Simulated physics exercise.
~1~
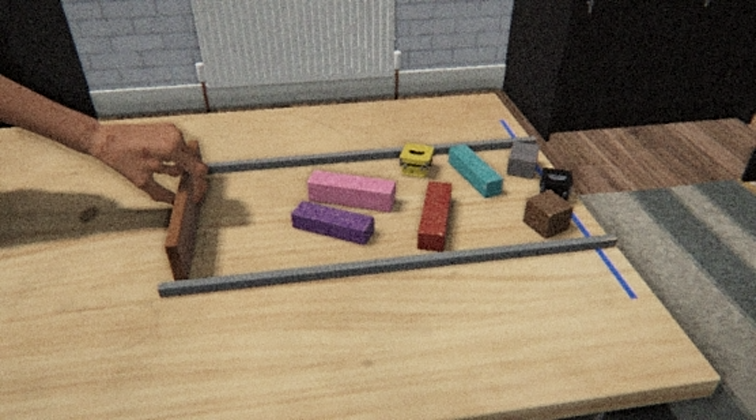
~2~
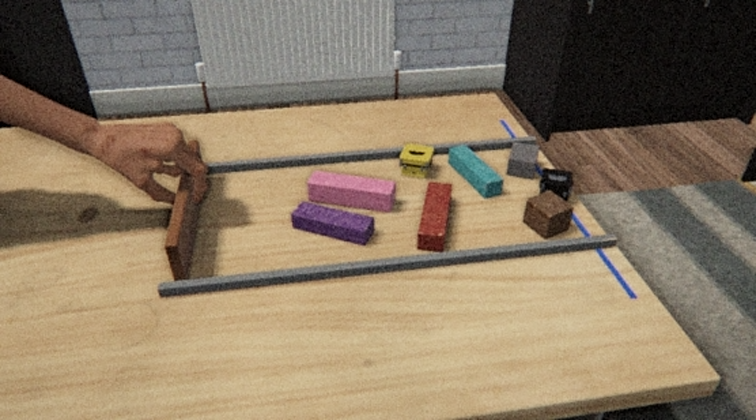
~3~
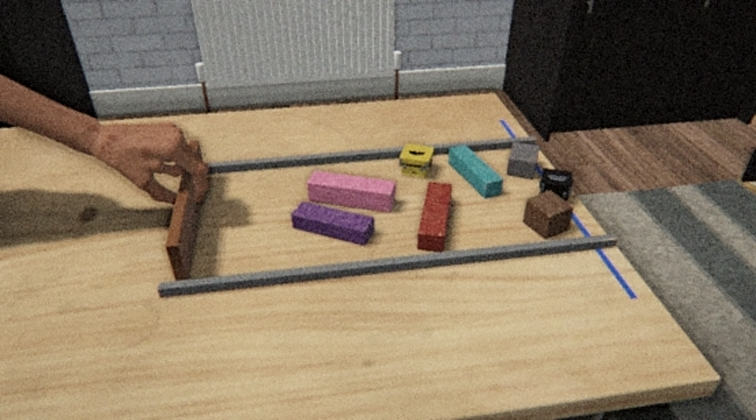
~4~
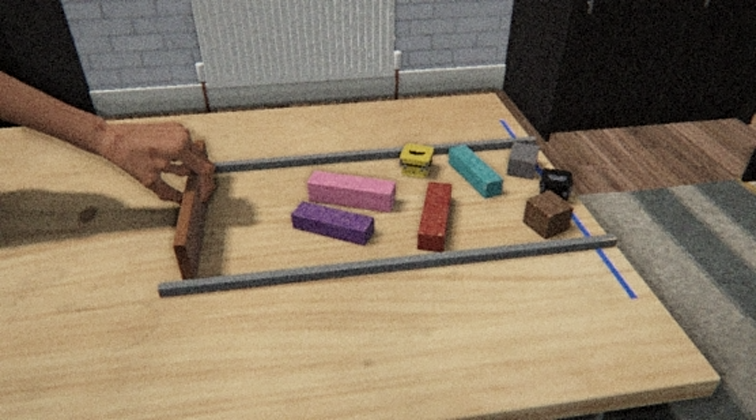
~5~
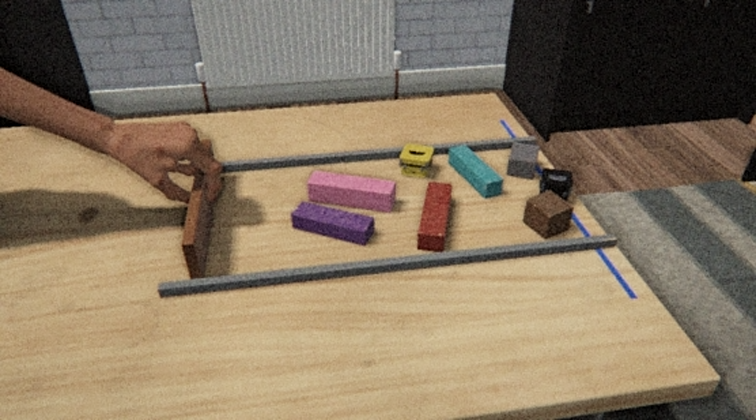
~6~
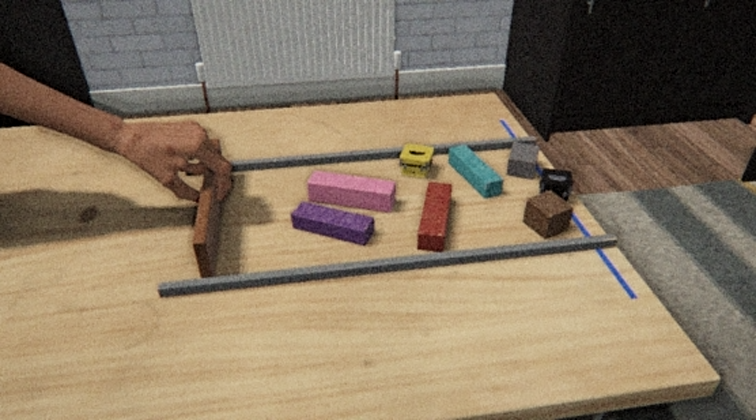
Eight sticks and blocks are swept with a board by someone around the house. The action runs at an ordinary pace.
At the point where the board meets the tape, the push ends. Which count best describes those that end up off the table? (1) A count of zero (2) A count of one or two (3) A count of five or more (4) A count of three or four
3.
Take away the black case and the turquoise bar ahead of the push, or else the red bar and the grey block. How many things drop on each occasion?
In order, the numbers are 4 and 4.
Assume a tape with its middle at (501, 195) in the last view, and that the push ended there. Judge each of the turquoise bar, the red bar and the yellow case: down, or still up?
The turquoise bar: It is still there. The red bar: It is still there. The yellow case: It is still there.
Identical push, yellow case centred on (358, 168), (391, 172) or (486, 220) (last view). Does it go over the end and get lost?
Trying each place in order, it remains in place, it remains in place and it drops down.
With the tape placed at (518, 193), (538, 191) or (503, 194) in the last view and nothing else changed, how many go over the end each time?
Try 1: 3; try 2: 5; try 3: 1.
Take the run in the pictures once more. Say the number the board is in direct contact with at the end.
It's 2 of them.
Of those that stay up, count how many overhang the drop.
That'd be 2.
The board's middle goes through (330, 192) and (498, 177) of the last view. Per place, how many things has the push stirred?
One spot: 2. Other spot: 8.
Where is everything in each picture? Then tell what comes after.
In the first frame, black case (555, 186); grey block (523, 160); brown block (548, 214); board (188, 205); tape (553, 189).
In the second frame, grey block (523, 161); board (188, 205).
In the third frame, brown block (548, 215); pink bar (352, 192).
In the fourth frame, black case (555, 187); yellow case (417, 162).
In the fifth frame, grey block (523, 161); red bar (436, 215).
In the sixth frame, black case (555, 187); grey block (523, 161); brown block (548, 215); board (212, 203); tape (553, 189).
Soon after, none off yet; black case at rest near (555, 187); grey block at rest near (523, 161); brown block at rest near (548, 215).
In the end, the number that fall off is five or more; gone, pink bar, red bar, turquoise bar, brown block, grey block and black case.
